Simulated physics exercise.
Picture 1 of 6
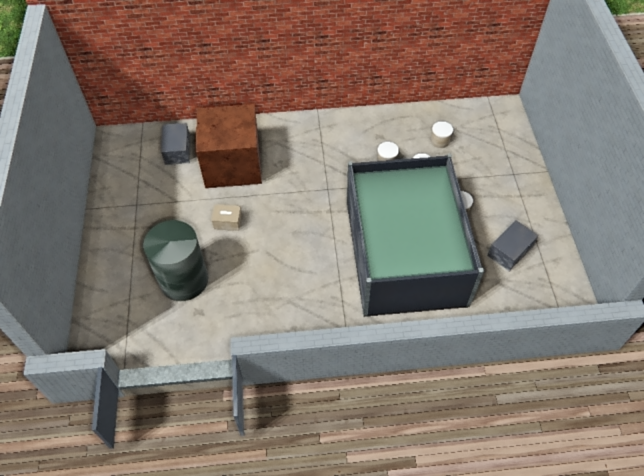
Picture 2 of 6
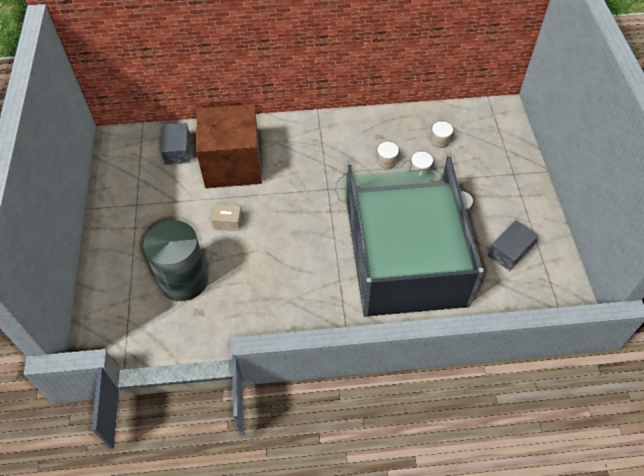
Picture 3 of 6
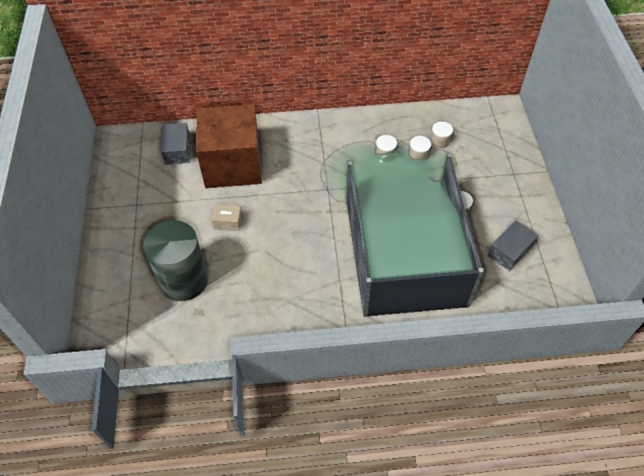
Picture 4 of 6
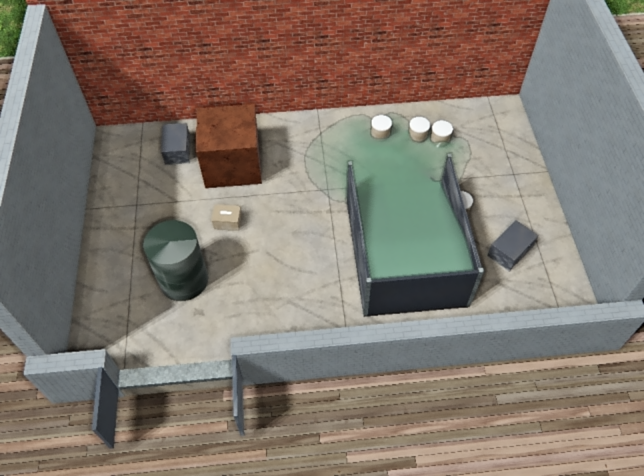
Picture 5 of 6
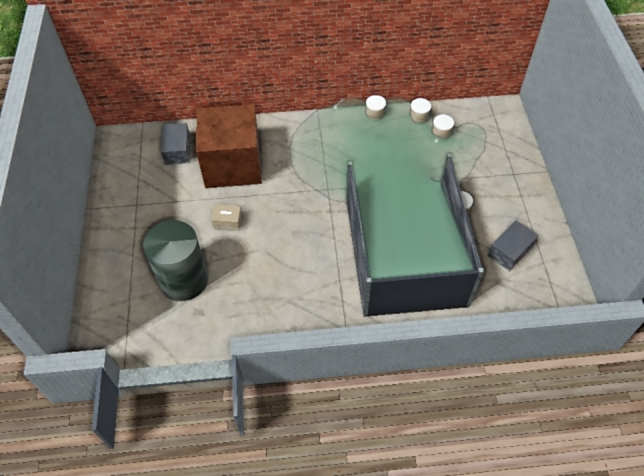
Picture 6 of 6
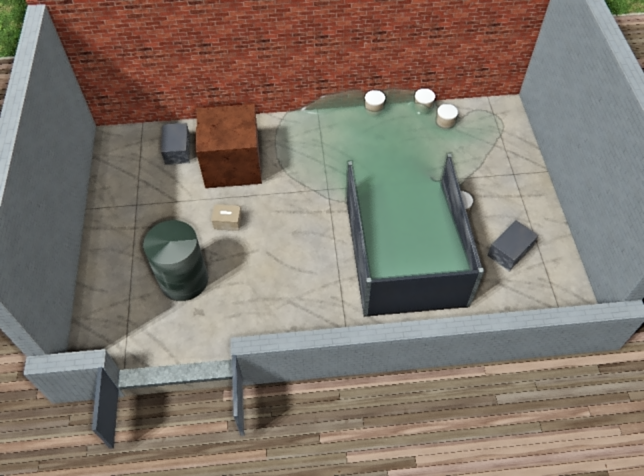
A large dark tank of green water lost its far side in a walled yard, and the water spread across the floor to the brick wall, pushing three small white-topped pails back with it.
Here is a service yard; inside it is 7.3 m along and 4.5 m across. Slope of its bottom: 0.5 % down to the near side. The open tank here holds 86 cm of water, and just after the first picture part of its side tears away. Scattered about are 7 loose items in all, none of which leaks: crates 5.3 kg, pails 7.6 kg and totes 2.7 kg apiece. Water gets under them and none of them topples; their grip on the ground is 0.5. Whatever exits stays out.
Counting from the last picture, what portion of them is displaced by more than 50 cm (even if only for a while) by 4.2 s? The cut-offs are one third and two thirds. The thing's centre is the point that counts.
I predict two in three or more.
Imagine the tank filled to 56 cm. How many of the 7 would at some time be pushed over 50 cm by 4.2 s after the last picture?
Then 5.
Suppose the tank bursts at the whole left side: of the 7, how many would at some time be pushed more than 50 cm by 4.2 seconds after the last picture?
Then it comes to 1 of them.
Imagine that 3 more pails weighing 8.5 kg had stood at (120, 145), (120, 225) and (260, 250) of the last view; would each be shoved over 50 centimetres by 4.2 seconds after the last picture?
First goes beyond, second goes beyond, third stays inside.
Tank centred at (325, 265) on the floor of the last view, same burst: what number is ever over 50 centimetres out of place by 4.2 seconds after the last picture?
Result: 5 of them.
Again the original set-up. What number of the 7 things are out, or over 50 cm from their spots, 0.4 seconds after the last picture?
I get 3.
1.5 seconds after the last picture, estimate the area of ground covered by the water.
Wet: Near 15 m2.
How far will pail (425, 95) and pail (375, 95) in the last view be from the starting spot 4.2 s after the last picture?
250 cm, then 200 cm.
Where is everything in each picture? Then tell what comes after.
In the first frame, a pail at (423, 161), on the bottom; a pail at (388, 150) rests on the ground; water covers 2.7 m2; 0 of 7 have shifted.
In the second frame, a pail at (422, 159) rests on the ground, 4 cm from its start; a pail at (388, 150) rests on the ground; 3.5 m2 under water; 0 of 7 have shifted.
In the third frame, a pail at (421, 144) rests on the ground, 37 cm from its start; a pail at (387, 142), on the bottom, 15 cm from its start; 4.6 m2 under water; 2 of 7 have shifted.
In the fourth frame, a pail at (420, 124), on the bottom, 80 cm from its start; a pail at (382, 123) rests on the ground, 58 cm from its start; water covers 6.2 m2; 2 of 7 have shifted.
In the fifth frame, a pail at (421, 106), on the bottom, 122 cm from its start; a pail at (376, 103), on the bottom, 106 cm from its start; 7.7 m2 under water; 3 of 7 have shifted.
In the sixth frame, a pail at (425, 96) rests on the ground, 146 cm from its start; a pail at (375, 97), afloat, 114 cm from its start; 8.8 m2 under water; 3 of 7 have shifted.
Then, 0.4 s after the last picture 3 of 7 are over 50 cm from their spots; 2 afloat.
Then, 1.5 s after the last picture 4 of 7 are over 50 cm from their spots; 2 afloat.
Then, 2.8 s after the last picture 5 of 7 are over 50 cm from their spots; 1 afloat.
Then, 4.2 s after the last picture 5 of 7 are over 50 cm from their spots, and 5 have been at some point; 4 afloat.
